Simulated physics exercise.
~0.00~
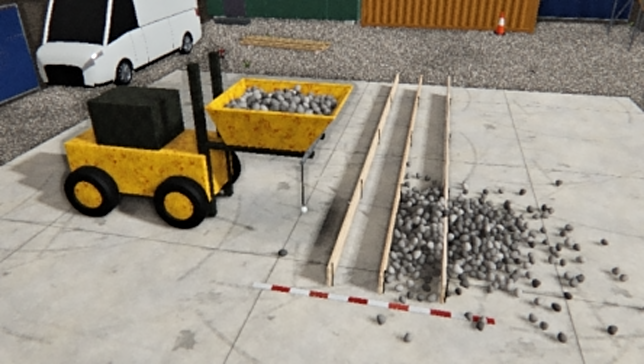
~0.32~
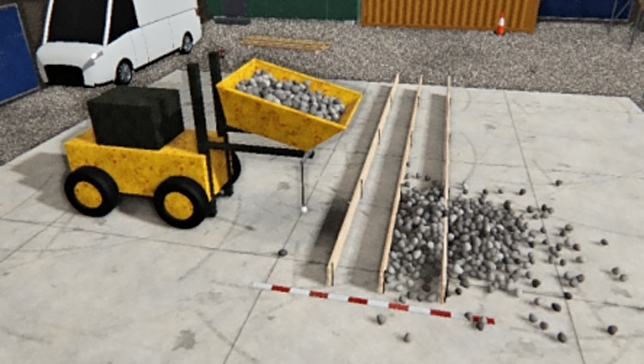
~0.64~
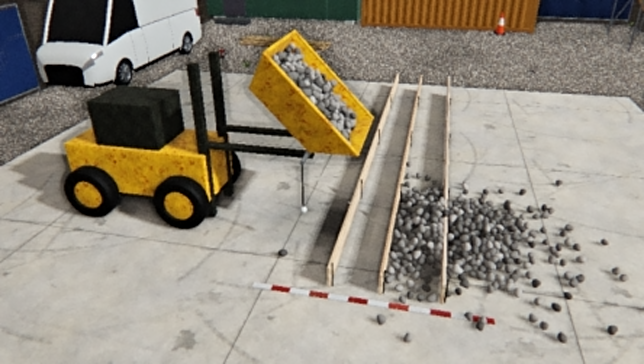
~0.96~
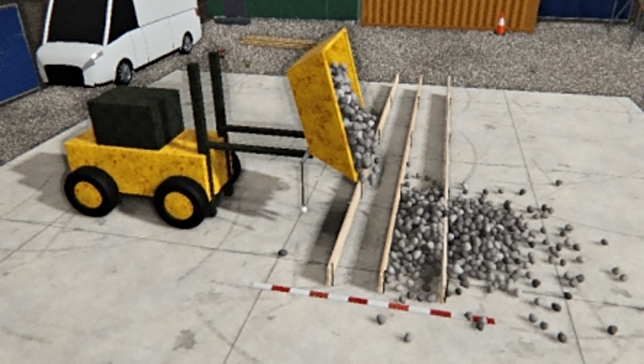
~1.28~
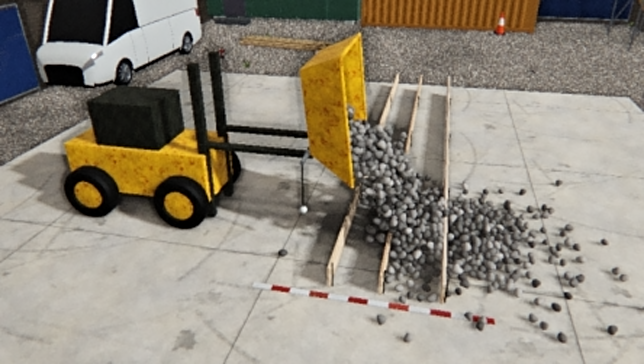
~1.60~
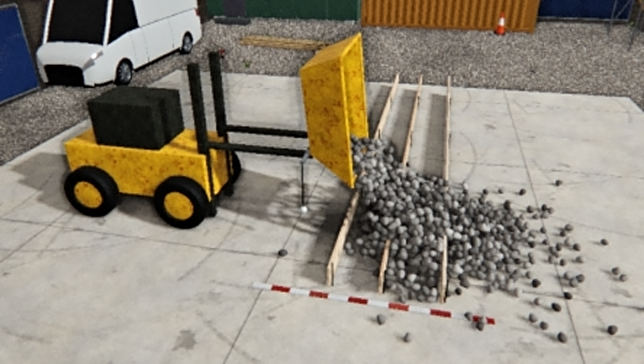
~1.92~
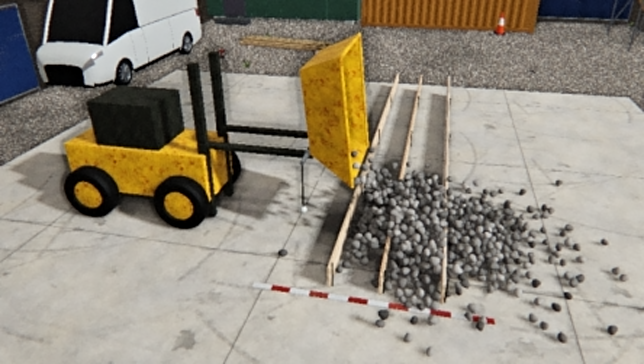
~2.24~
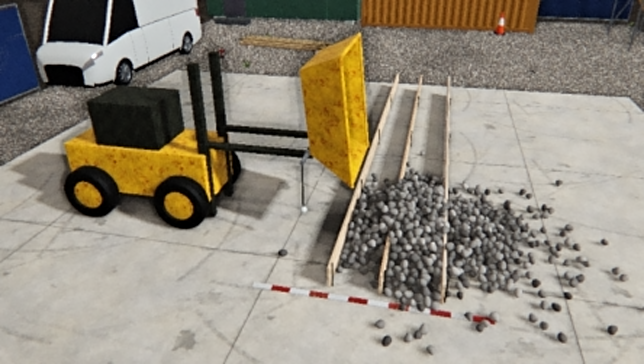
A yellow forklift tips its skip and pours grey cobbles across the planks onto the earlier pile.
